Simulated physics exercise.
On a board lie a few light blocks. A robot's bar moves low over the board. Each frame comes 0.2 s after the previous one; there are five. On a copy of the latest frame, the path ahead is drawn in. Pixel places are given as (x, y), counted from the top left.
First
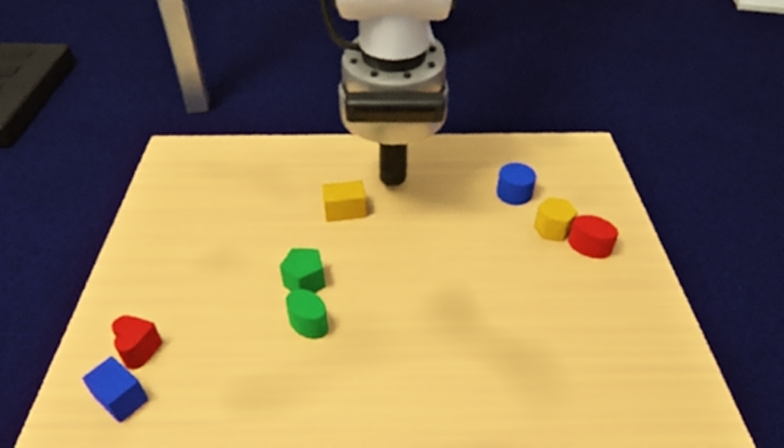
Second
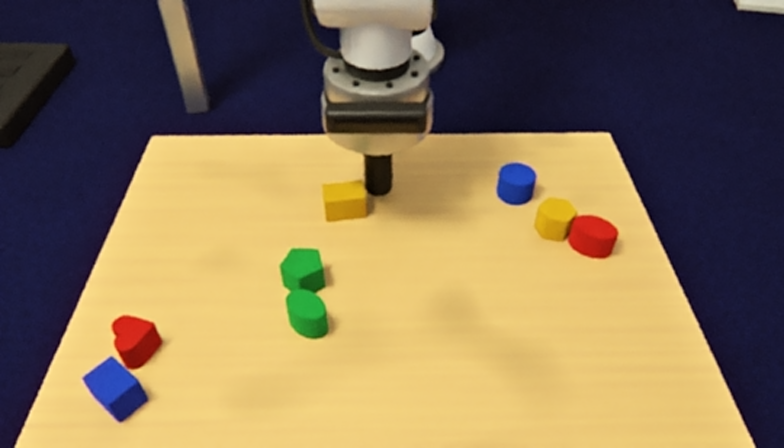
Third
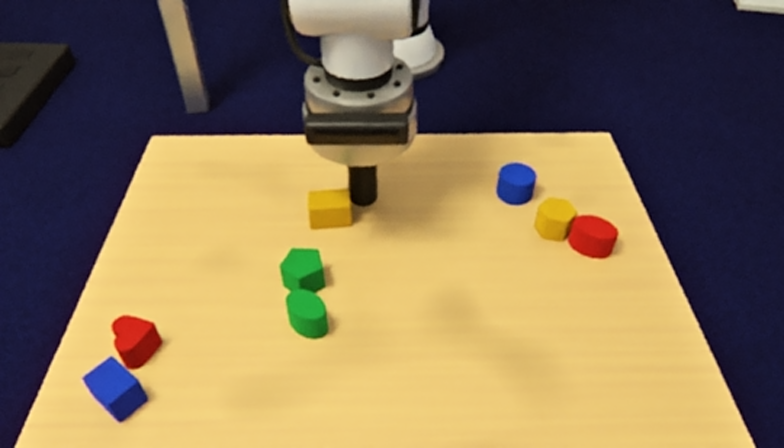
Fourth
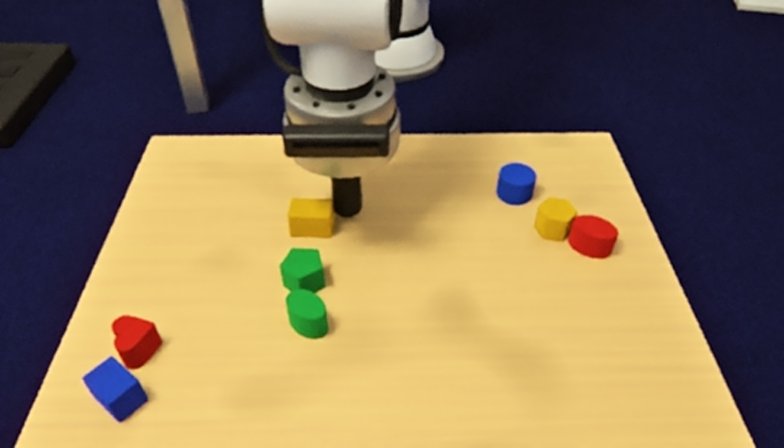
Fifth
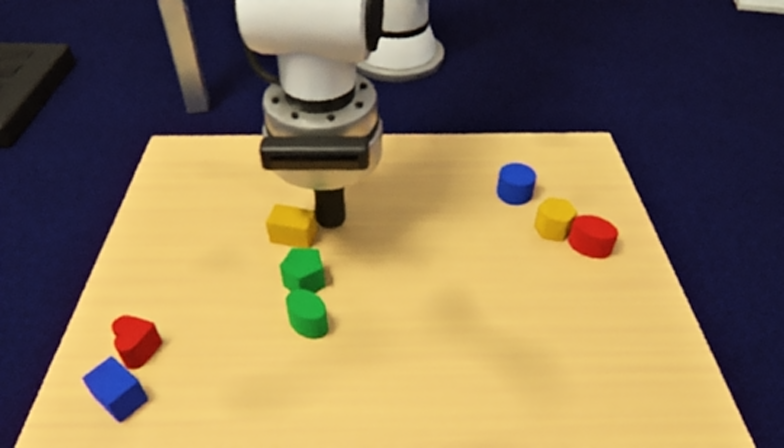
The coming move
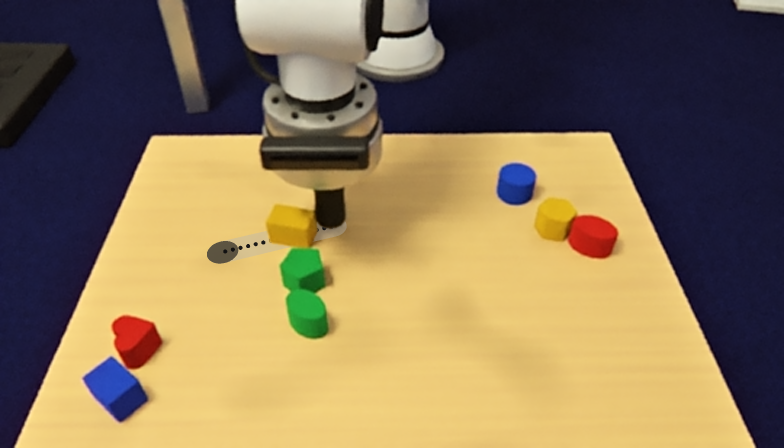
A robot arm's dark bar moves left and slightly toward the viewer, low over a pale board scattered with red, blue, green and yellow blocks. It meets the yellow oblong block and pushes it left and nearer the viewer, to just above the green five-sided block, while the other blocks stay still.
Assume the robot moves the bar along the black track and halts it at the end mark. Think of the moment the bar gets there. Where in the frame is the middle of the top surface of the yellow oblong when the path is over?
The middle of its upper face should be somewhere near (179, 251).
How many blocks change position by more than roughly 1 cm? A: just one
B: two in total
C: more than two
Choice A: Just one.
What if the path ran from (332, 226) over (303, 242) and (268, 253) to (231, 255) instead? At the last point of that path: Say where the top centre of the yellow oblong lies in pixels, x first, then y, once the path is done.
The centre of its top face lies at (212, 217).
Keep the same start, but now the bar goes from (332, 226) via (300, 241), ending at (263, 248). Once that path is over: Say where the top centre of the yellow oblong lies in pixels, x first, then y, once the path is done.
It should be at about (223, 222).
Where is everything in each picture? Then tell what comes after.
The first picture shows bar's lower end (393, 178); yellow oblong (344, 190); green five-sided block (302, 261).
The second picture shows bar (379, 188); blocks still.
The third picture shows bar (363, 198); yellow oblong (329, 198).
The fourth picture shows bar (348, 209); yellow oblong (310, 207).
The fifth picture shows bar (331, 220); yellow oblong (291, 215); green five-sided block (302, 261).
Drawn move, straight from (332, 226) to (223, 252).
On the path given first. One third of the way, bar (295, 228); yellow oblong (253, 225).
Two thirds of the way, bar (258, 236); yellow oblong (215, 237), turned 15° anticlockwise.
At the end, bar (221, 245); yellow oblong (179, 251), turned 35° anticlockwise; green five-sided block still.
